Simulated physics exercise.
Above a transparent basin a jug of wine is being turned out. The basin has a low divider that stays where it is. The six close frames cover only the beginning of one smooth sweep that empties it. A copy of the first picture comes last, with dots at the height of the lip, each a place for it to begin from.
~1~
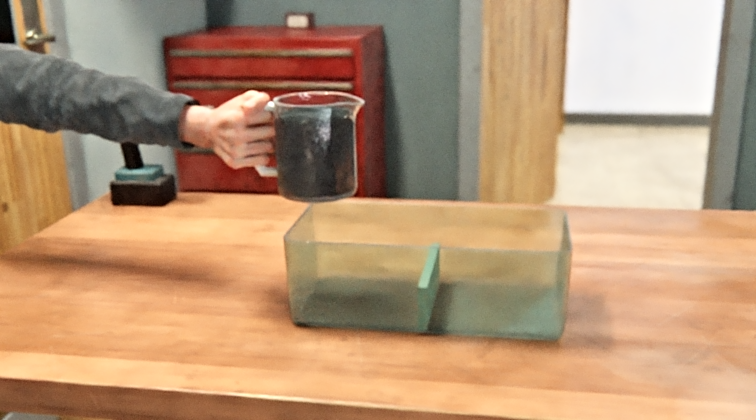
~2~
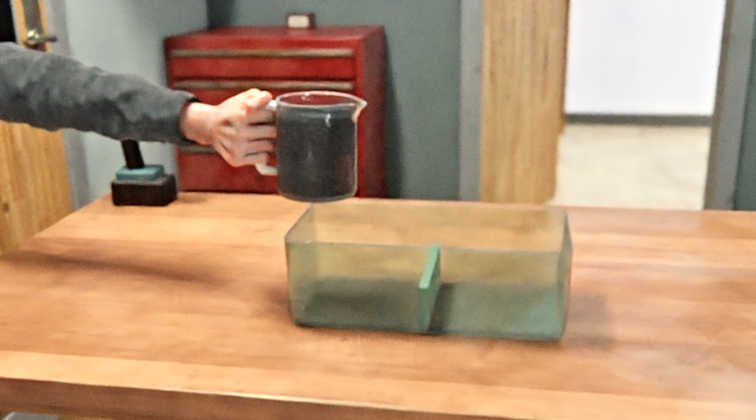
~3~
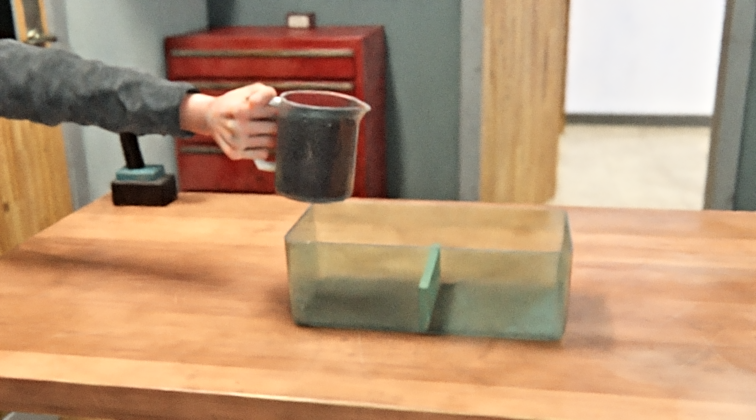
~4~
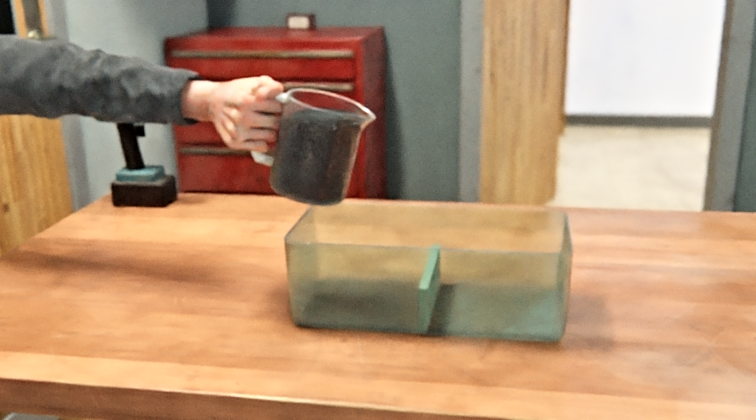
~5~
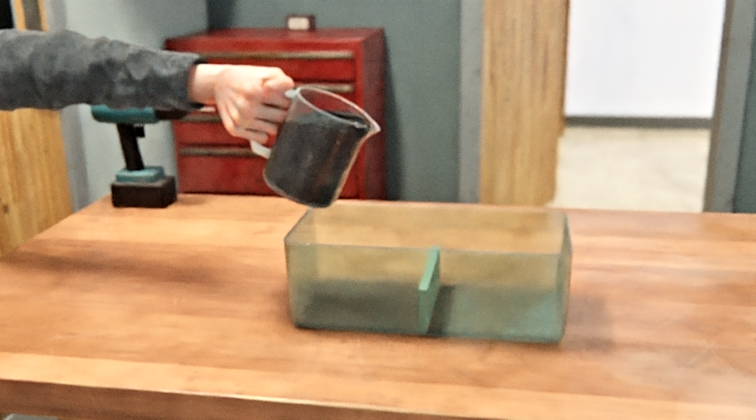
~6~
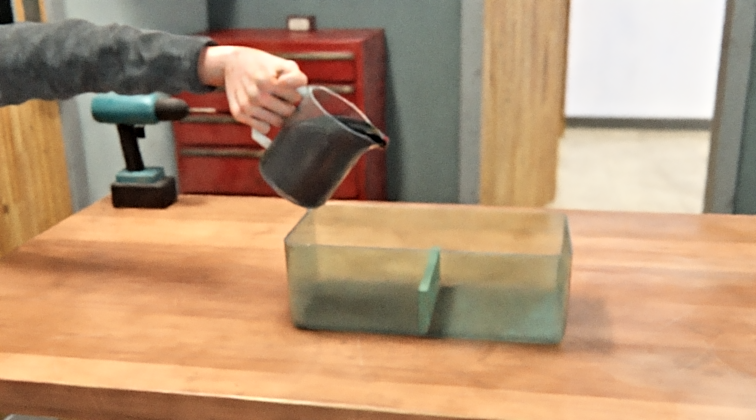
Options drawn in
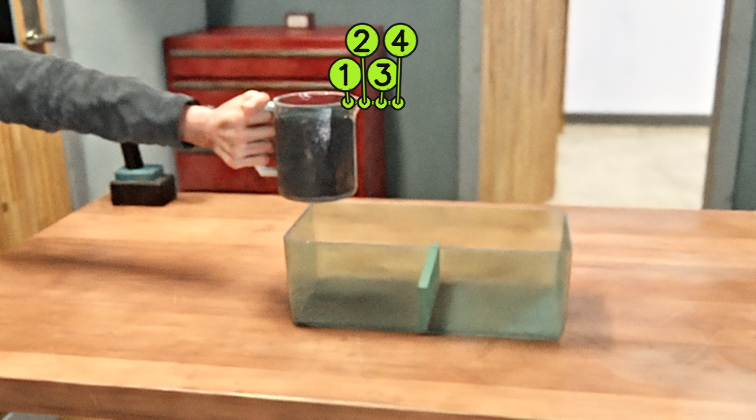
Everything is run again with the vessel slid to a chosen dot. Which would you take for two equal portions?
Best: 3.
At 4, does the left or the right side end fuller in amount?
The right one.
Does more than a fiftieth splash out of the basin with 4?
No, it does not.
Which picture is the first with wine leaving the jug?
Picture 6.
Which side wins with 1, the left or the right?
The left side.
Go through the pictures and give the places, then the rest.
Upright, lip at (362, 102); basin from (292, 321) to (565, 337); top of the wall at (430, 263); nothing has left yet, in the first picture.
Upright, lip at (364, 104); nothing has left yet, in the second picture.
Tipped about 7°, lip at (368, 108); nothing has left yet, in the third picture.
Tipped about 15°, lip at (373, 117); nothing has left yet, in the fourth picture.
Tipped about 25°, lip at (378, 130); nothing has left yet, in the fifth picture.
Tipped about 37°, lip at (381, 144); wine is over the lip, down to (381, 144), in the sixth picture.
On the marked copy, 1 at (348, 102); 2 at (364, 102); 3 at (381, 102); 4 at (397, 102).
With 1, about 95 % ends left of the wall and 2 % right of it; 3 % is lost outside.
With 2, about 85 % ends left of the wall and 13 % right of it.
With 3, about 50 % ends left of the wall and 49 % right of it.
With 4, about 17 % ends left of the wall and 82 % right of it.
